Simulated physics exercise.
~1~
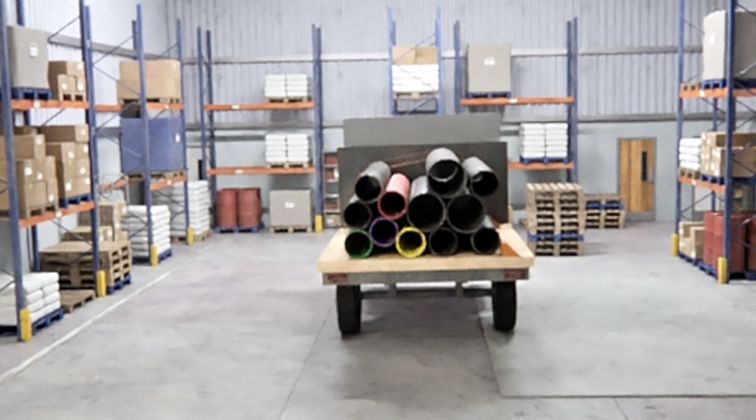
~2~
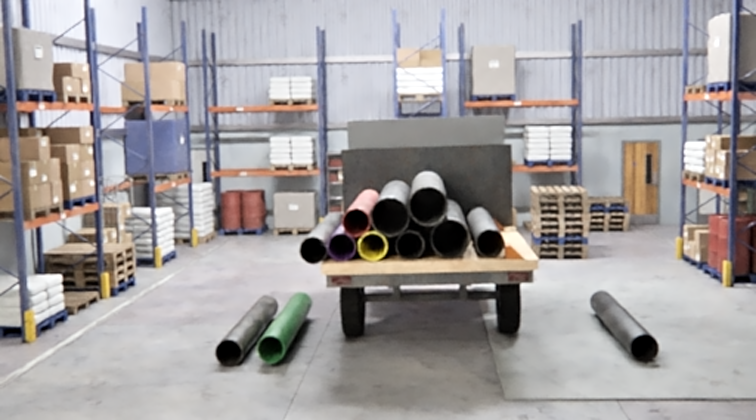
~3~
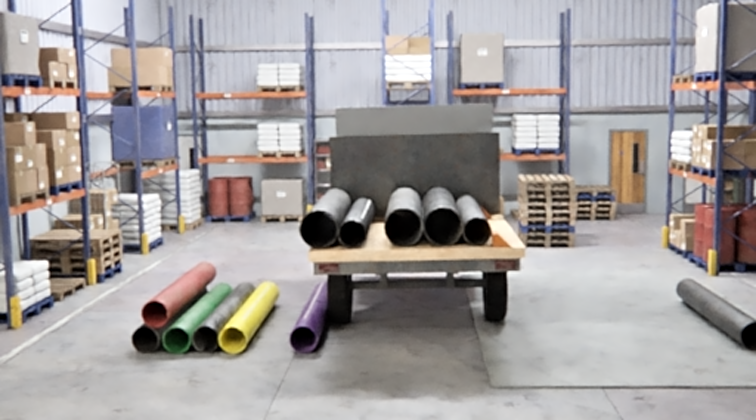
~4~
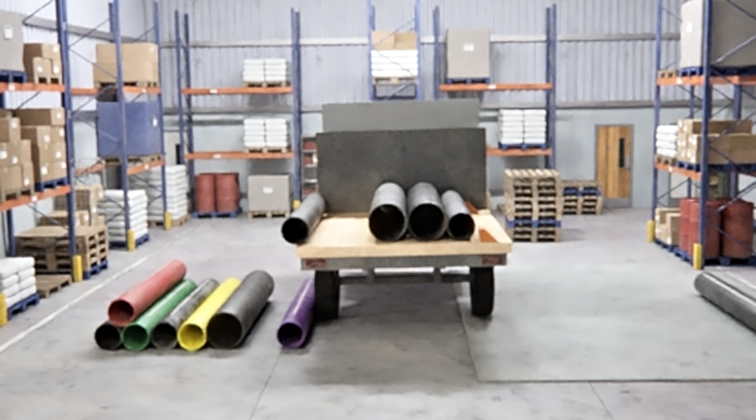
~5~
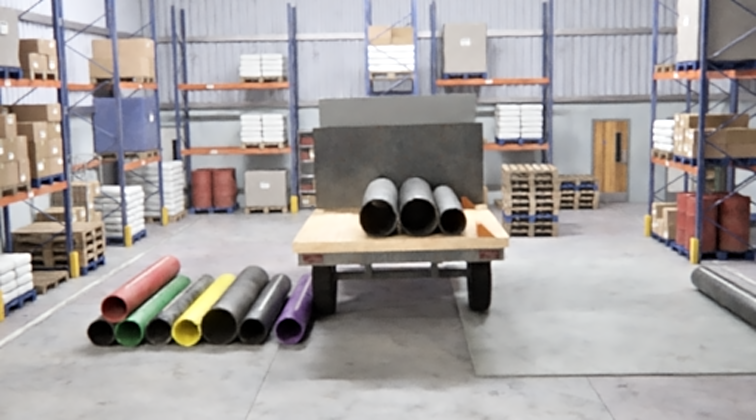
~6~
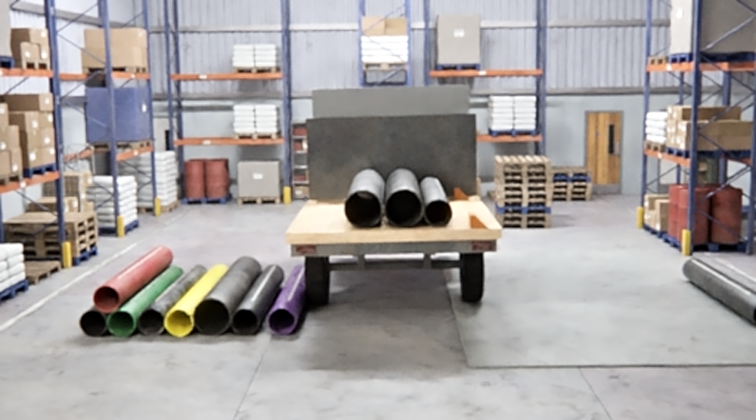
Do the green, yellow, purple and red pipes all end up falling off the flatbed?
Yes, all four coloured pipes go over the left side and come to rest on the warehouse floor, the red one lying on top of others.
